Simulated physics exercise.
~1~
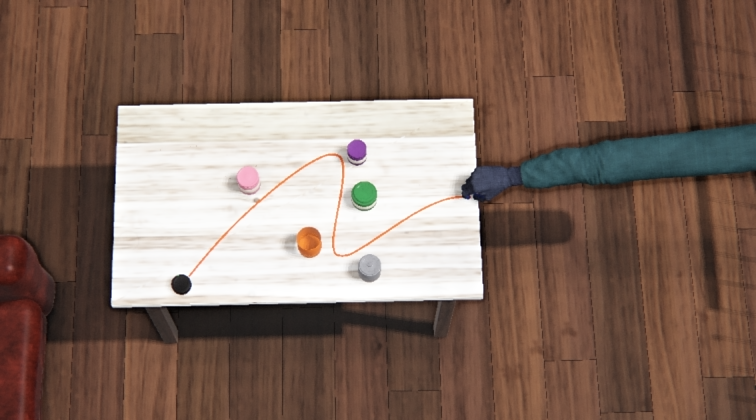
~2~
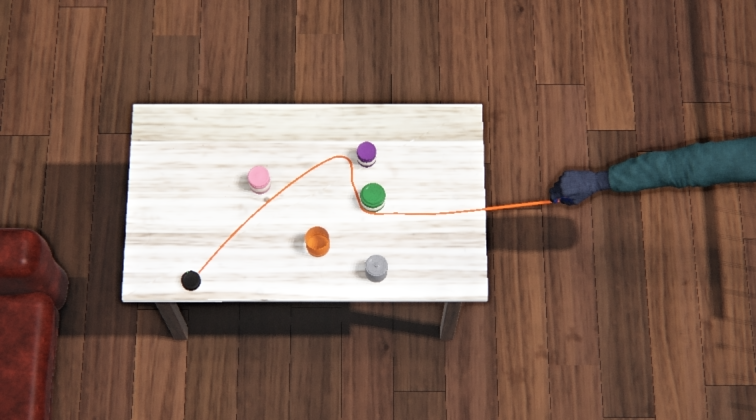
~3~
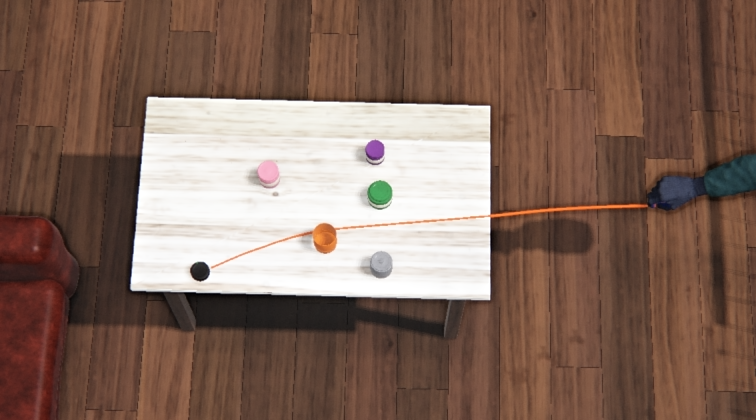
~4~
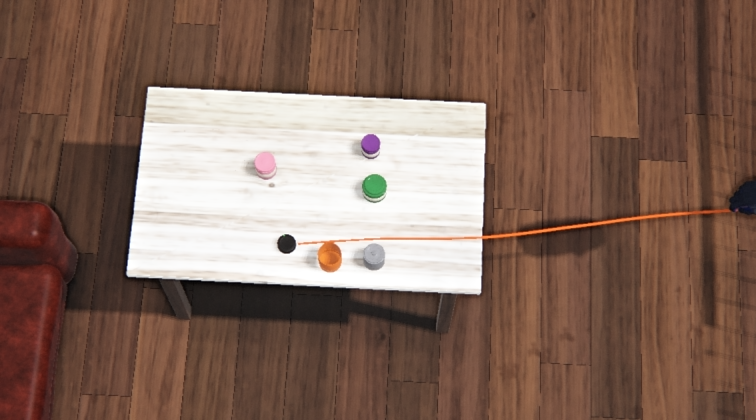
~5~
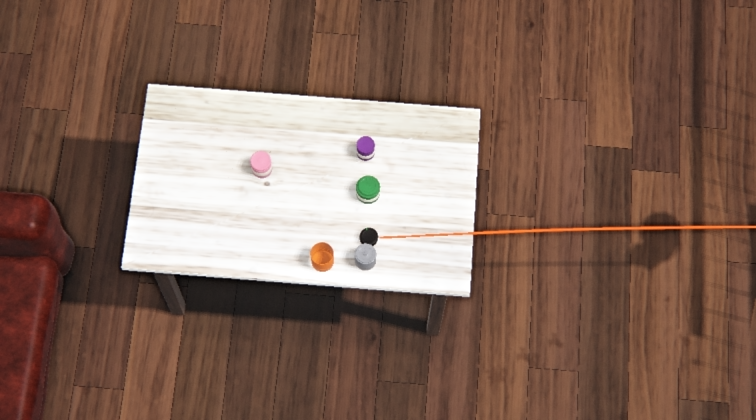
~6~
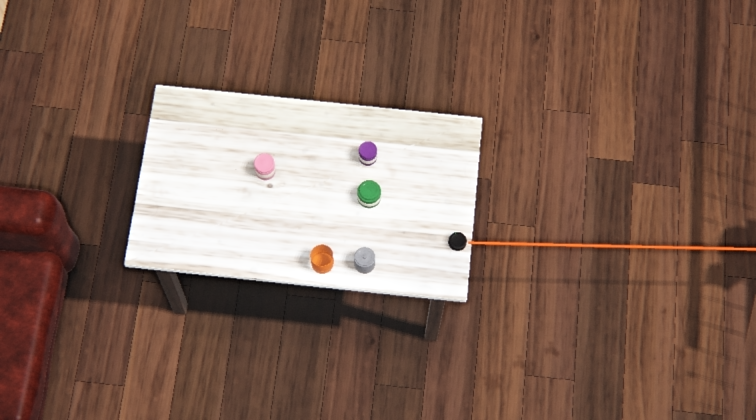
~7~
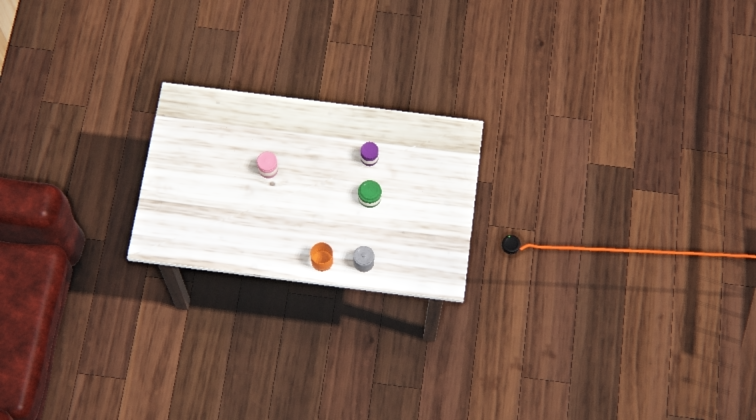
An orange cord winds in loops between small coloured containers on a pale wooden table, seen from high above a dark plank floor with a red sofa at the left. Pink stands left of centre, purple and green to the right, orange and grey nearer the lower edge. A dark-gloved hand in a teal sleeve draws the cord rightwards, straightening its curves until it presses against the orange cup. The black round piece at its end then slides right, and the orange cup shifts slightly downwards. Passing between the green and grey containers, the black piece leaves the right edge, while the containers remain on the table.
